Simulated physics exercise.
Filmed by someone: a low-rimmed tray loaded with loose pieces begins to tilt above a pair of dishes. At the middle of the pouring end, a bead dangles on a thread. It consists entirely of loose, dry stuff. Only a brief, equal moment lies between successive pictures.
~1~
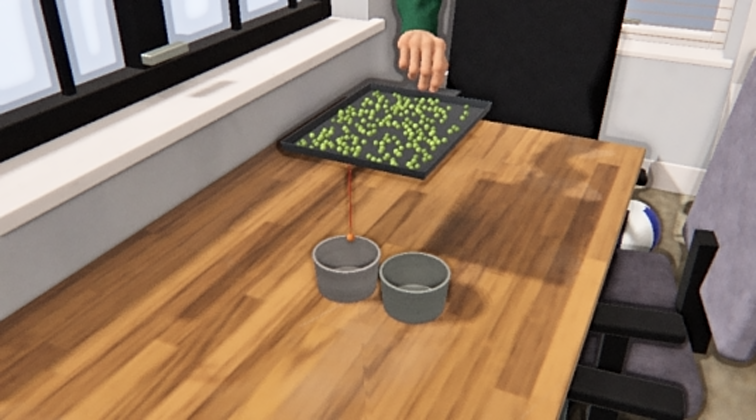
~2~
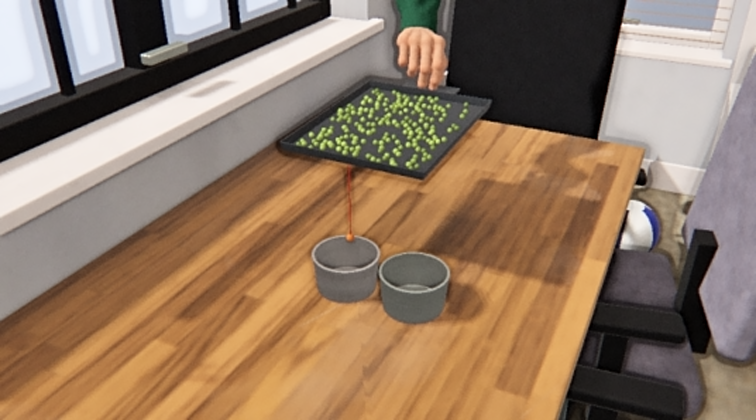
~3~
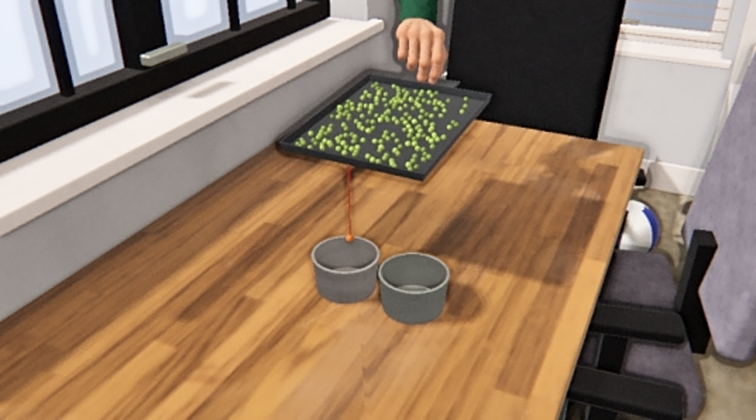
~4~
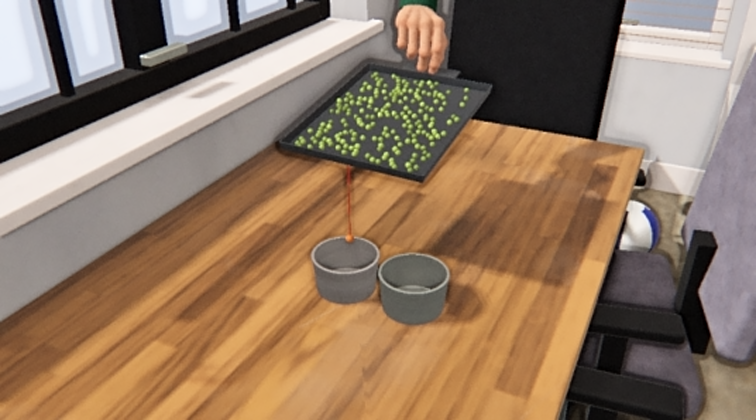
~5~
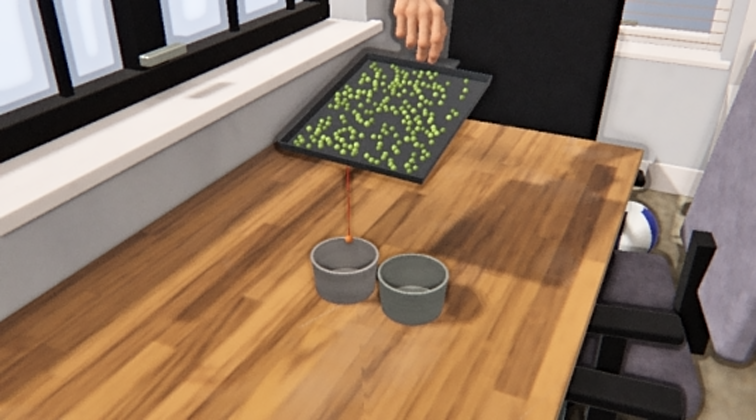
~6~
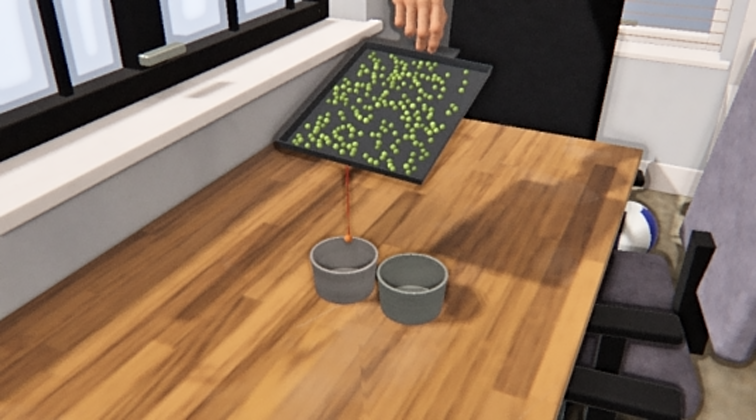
A hand slowly raises the far end of a dark tray of green peas.
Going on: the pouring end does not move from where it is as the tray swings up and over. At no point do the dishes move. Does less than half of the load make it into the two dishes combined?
I expect the dishes to end up with the bulk of the load.
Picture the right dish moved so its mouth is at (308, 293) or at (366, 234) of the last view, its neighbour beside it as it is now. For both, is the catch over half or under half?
First try: A minority; second try: A minority.
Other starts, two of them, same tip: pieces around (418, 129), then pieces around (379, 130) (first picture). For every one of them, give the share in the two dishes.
Around 70 percent the first time, around 70 percent the second.
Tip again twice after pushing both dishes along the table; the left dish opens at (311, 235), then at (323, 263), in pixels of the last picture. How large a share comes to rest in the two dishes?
In order, 20 % and 70 %.
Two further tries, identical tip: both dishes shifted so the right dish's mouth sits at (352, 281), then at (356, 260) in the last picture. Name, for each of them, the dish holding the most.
Well, first the right-hand one, then the right-hand one.
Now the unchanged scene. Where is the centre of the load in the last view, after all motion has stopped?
(381, 299).
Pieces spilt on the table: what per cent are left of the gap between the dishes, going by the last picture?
I make it about 80 percent or so.
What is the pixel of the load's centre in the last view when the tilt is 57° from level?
Centre estimate: (375, 165).
Soon, tray tipped steeply; most on the tray; a stray few in the right dish; a stray few outside both; a small part in the air.
A while on, tray tipped right over; most on the tray; a small part in the right dish; a stray few in the left dish; a small part outside both; a stray few in the air.
Towards the end, tray tipped past a quarter turn; about a third in the right dish; about a quarter in the left dish; about a third outside both.
Finally, tray tipped past a quarter turn; about a third in the right dish; about a quarter in the left dish; about a third outside both.
